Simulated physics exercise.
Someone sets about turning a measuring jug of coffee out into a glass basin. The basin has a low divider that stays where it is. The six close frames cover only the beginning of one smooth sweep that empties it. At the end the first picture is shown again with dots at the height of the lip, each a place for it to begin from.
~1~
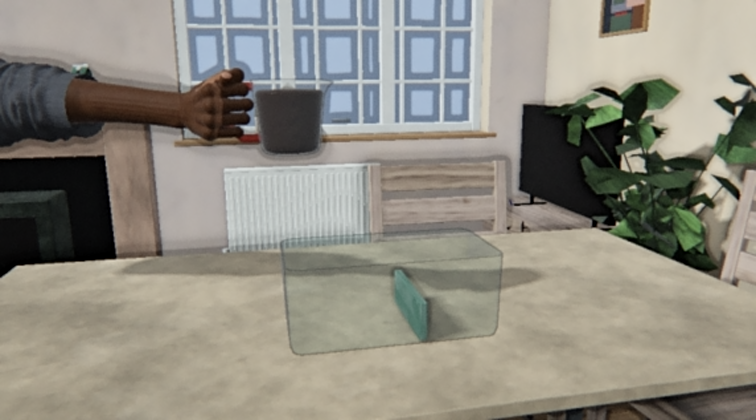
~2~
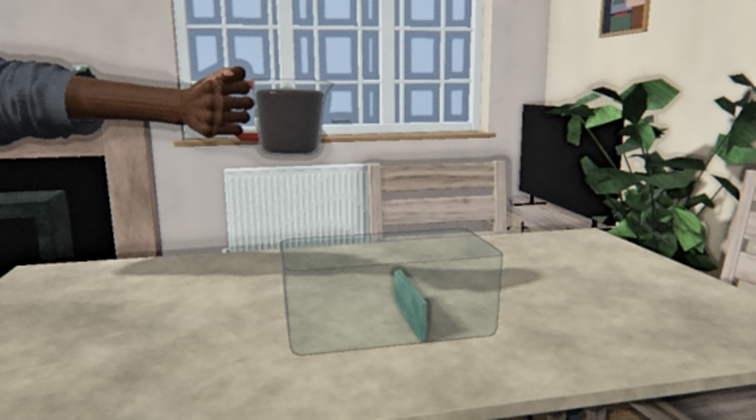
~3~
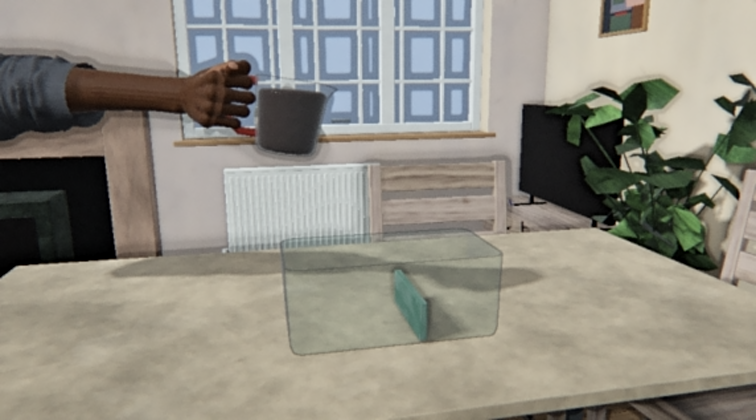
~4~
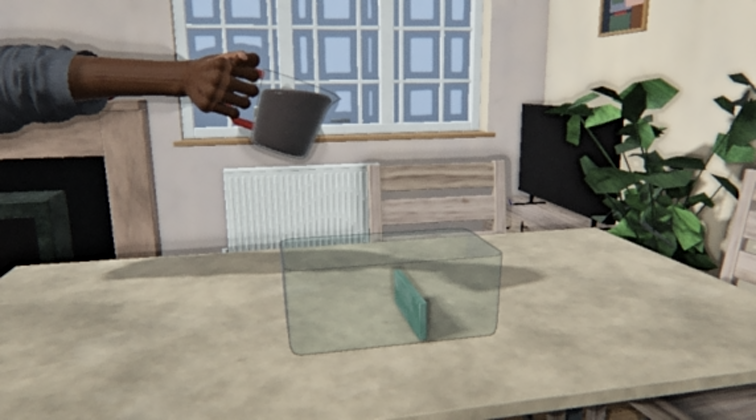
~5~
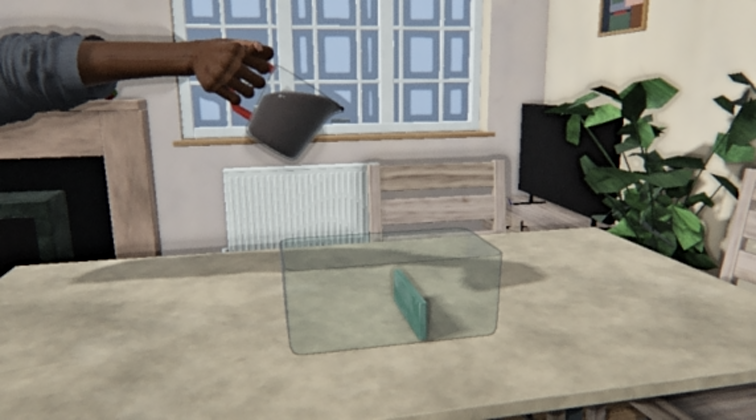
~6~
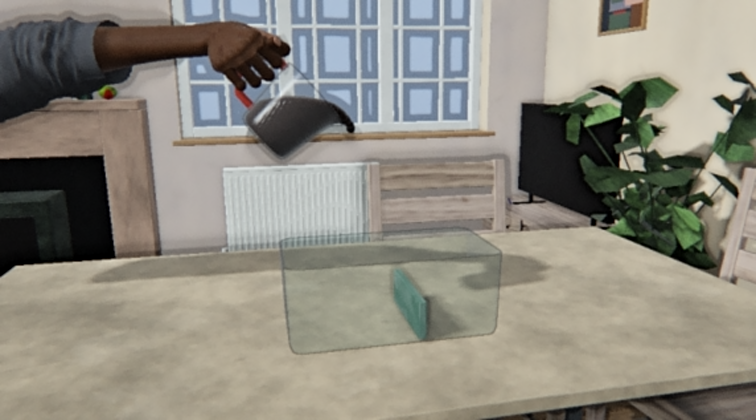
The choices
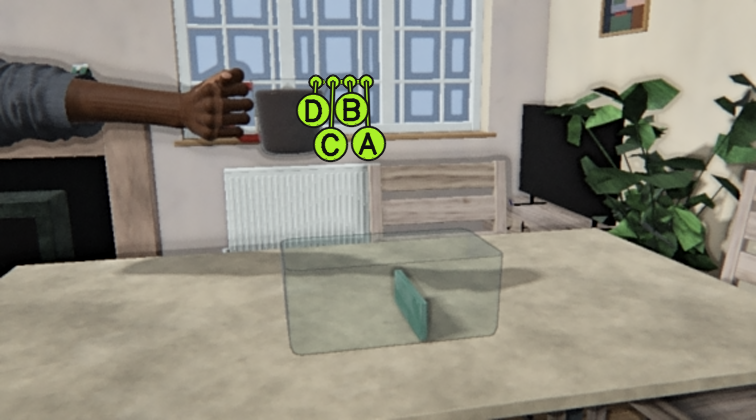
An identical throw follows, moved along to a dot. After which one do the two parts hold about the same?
Go for A.
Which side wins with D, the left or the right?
The left one.
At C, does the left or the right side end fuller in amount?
The left side.
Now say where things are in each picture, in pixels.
The first frame shows upright, lip at (332, 82); basin from (290, 354) to (496, 333); top of the wall at (410, 285); nothing has left yet.
The second frame shows tipped about 2°, lip at (333, 83); nothing has left yet.
The third frame shows tipped about 9°, lip at (337, 89); nothing has left yet.
The fourth frame shows tipped about 20°, lip at (340, 98); nothing has left yet.
The fifth frame shows tipped about 34°, lip at (343, 111); coffee is over the lip, down to (343, 111).
The sixth frame shows tipped about 49°, lip at (342, 125); coffee is over the lip, down to (351, 130).
On the marked copy, A at (366, 81); B at (349, 81); C at (332, 82); D at (315, 82).
For place A, about 54 % ends left of the wall and 44 % right of it.
For place B, about 79 % ends left of the wall and 15 % right of it; 5 % is lost outside.
For place C, about 87 % ends left of the wall and 5 % right of it; 8 % is lost outside.
For place D, about 89 % ends left of the wall and 5 % right of it; 6 % is lost outside.
